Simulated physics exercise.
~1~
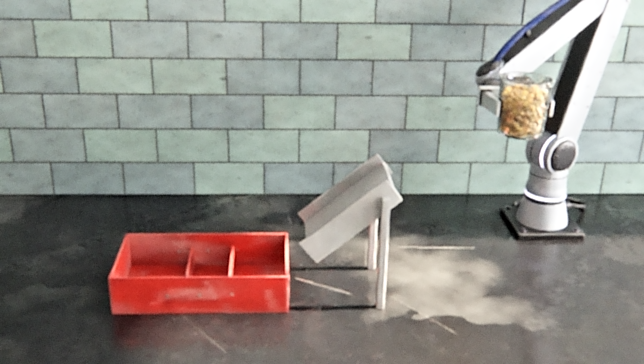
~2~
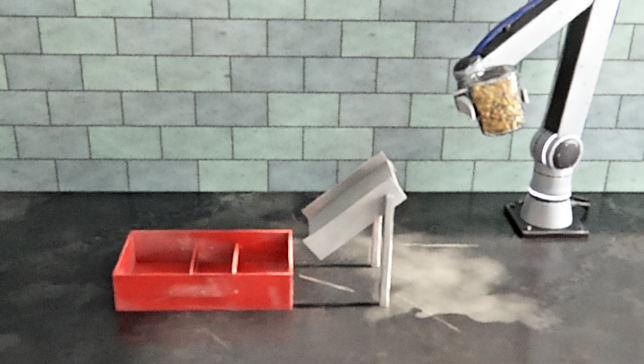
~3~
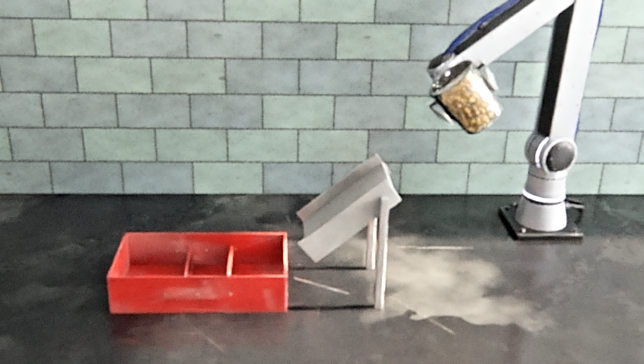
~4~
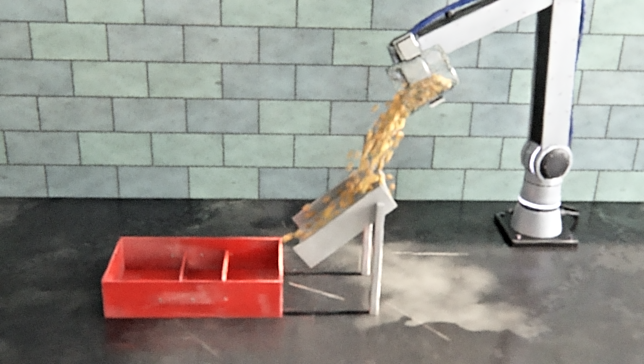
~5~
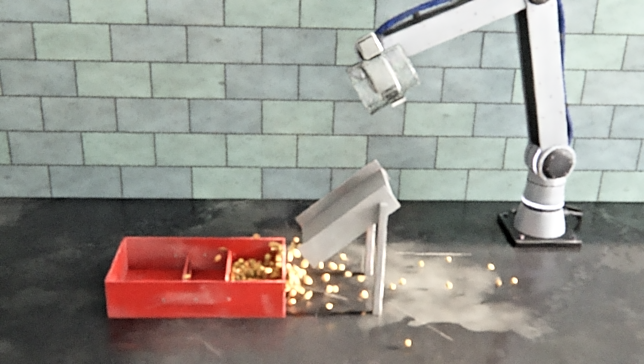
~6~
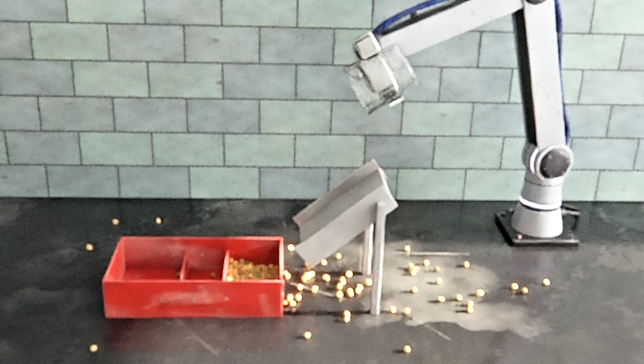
On a dark tabletop before a green tiled wall, a robot arm moved a beaker of chickpeas left and tipped it over a sloping chute, sending most into the red box's nearest compartment while others scattered across the table, leaving the beaker empty.
